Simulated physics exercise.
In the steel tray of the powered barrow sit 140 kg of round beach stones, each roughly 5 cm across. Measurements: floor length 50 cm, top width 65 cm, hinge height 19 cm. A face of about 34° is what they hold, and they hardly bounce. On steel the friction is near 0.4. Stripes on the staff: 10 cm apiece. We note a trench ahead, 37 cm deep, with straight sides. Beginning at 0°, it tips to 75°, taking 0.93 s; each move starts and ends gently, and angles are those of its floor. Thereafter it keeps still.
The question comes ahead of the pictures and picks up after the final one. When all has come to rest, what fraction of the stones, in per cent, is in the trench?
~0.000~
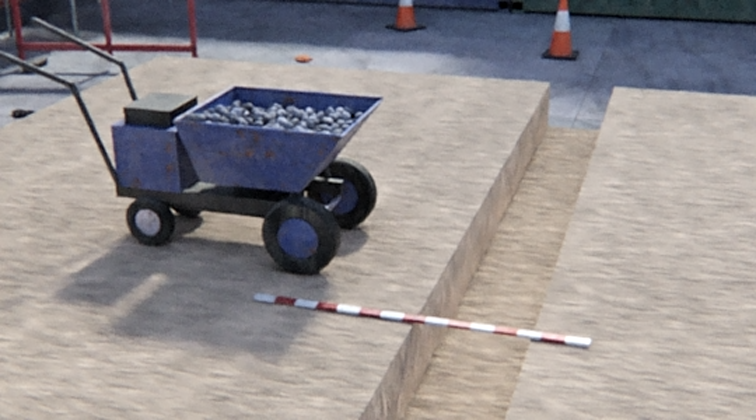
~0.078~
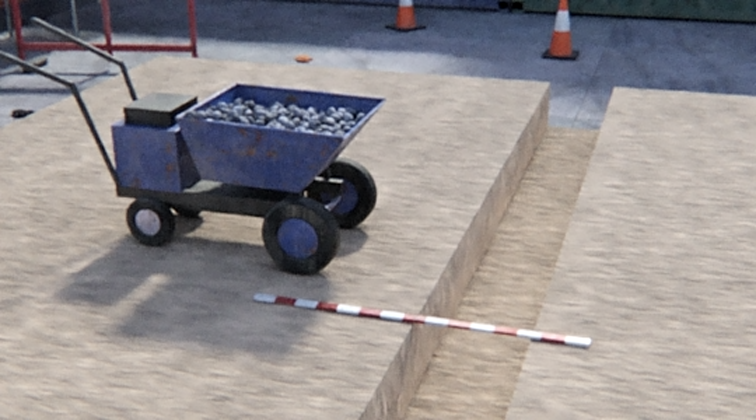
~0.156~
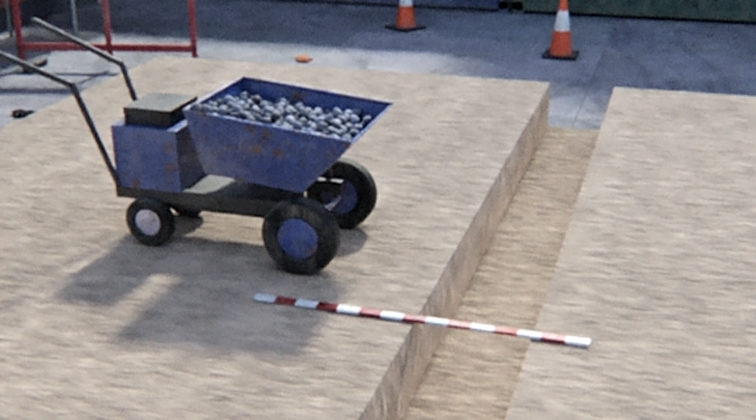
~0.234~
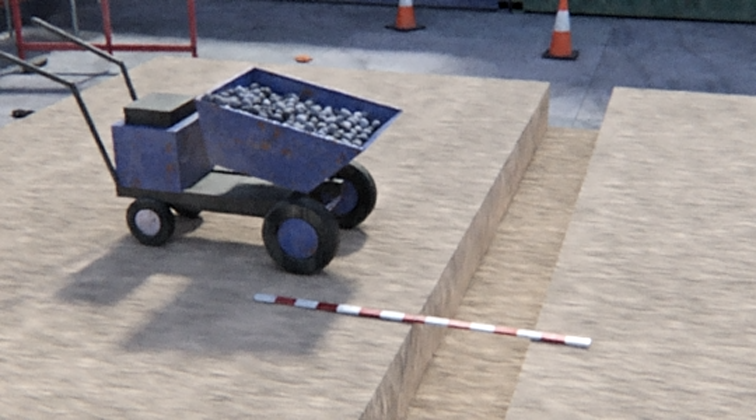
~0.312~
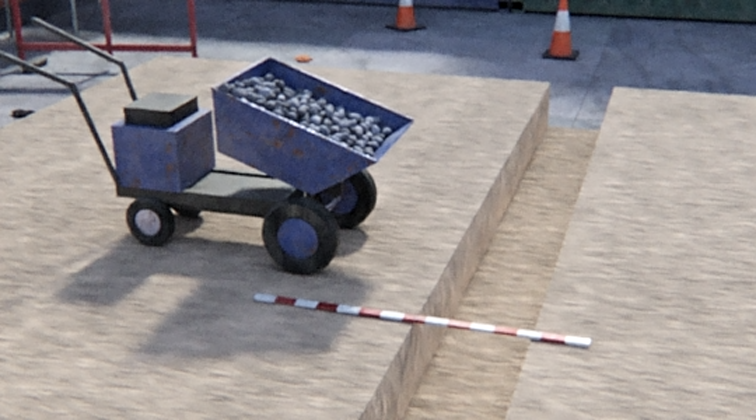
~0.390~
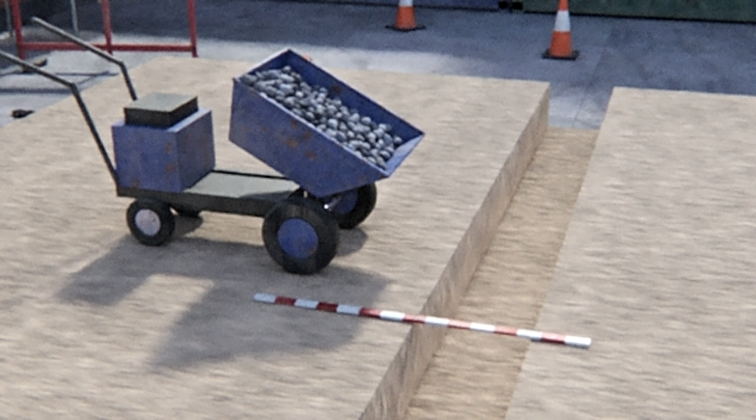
At the end about 100 per cent of the stones are there.
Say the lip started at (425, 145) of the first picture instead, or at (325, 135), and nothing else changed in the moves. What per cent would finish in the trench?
About 60 per cent first, then about 80 per cent.
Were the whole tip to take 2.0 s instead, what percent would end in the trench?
Near 100 per cent.
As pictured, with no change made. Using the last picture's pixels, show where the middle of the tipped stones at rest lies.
Around (499, 325).
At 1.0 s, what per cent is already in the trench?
By that moment, roughly 45 per cent of the load.
After 0.7 s the floor is at 64°; 100 % in the tray; the foremost stones are at (428, 213).
After 1.0 s the floor is at 75°; 54 % in the tray, 2 % short of the trench, 44 % in the trench; the foremost stones are at (530, 328).
After 1.4 s the floor is at 75°; 15 % in the tray, 2 % short of the trench, 83 % in the trench; the foremost stones are at (548, 314).
After 3.3 s the floor is at 75°; 0 % in the tray, 100 % in the trench; the foremost stones are at (545, 320).
